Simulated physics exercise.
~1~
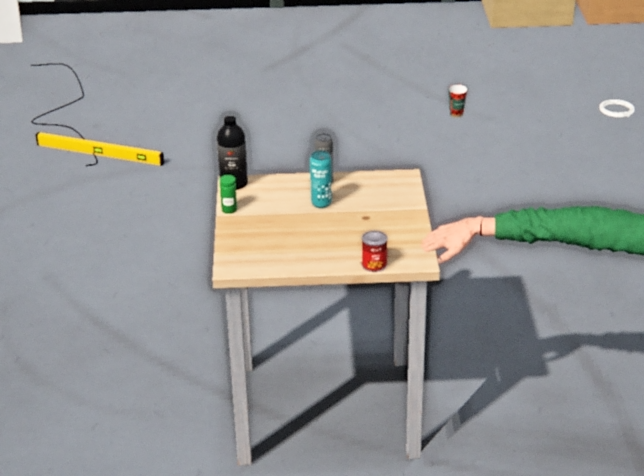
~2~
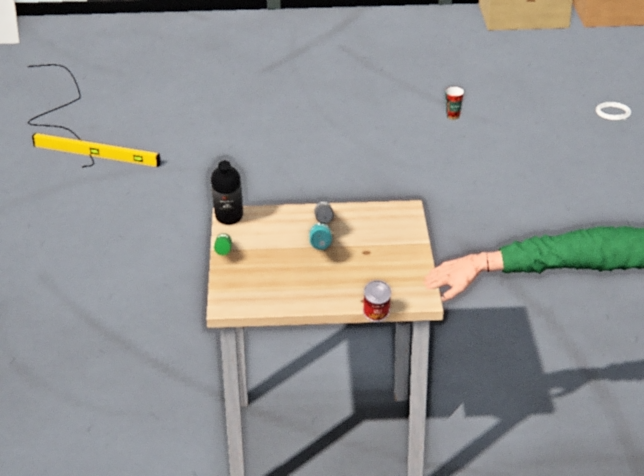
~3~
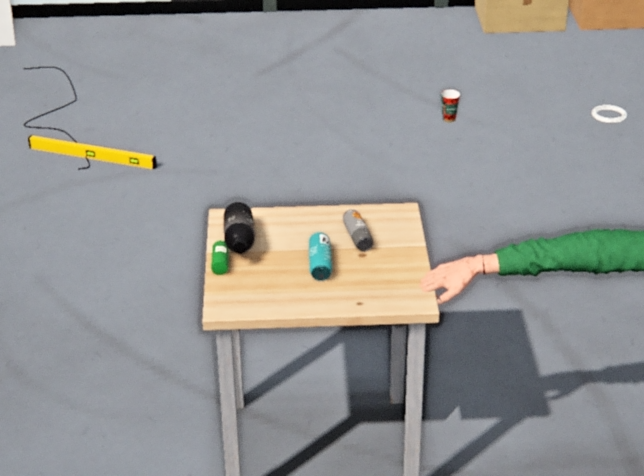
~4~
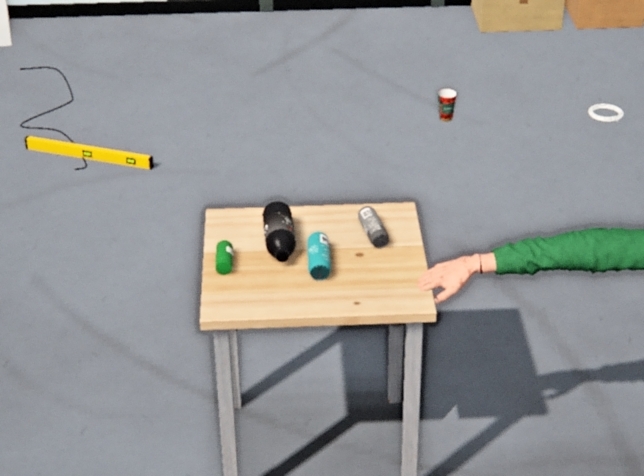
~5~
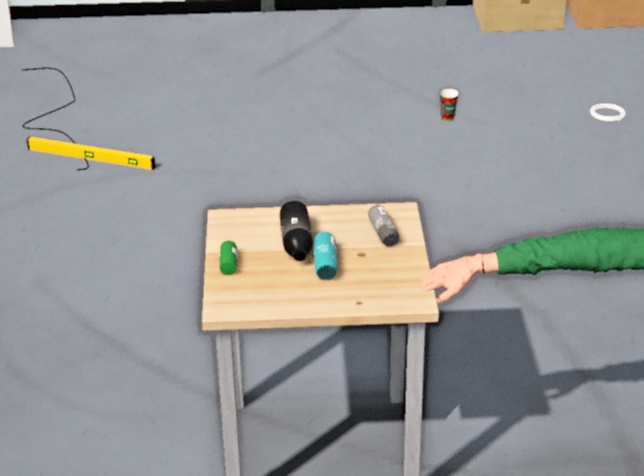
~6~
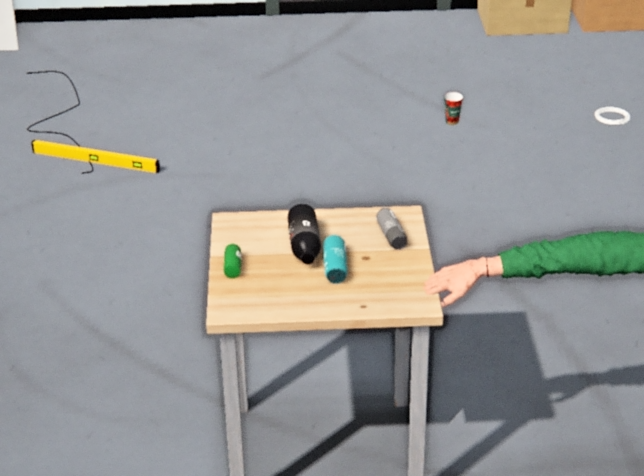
On a wooden side table jerking towards the viewer, bottle, shaker and cans toppling and rolling, the red tin dropping from sight.
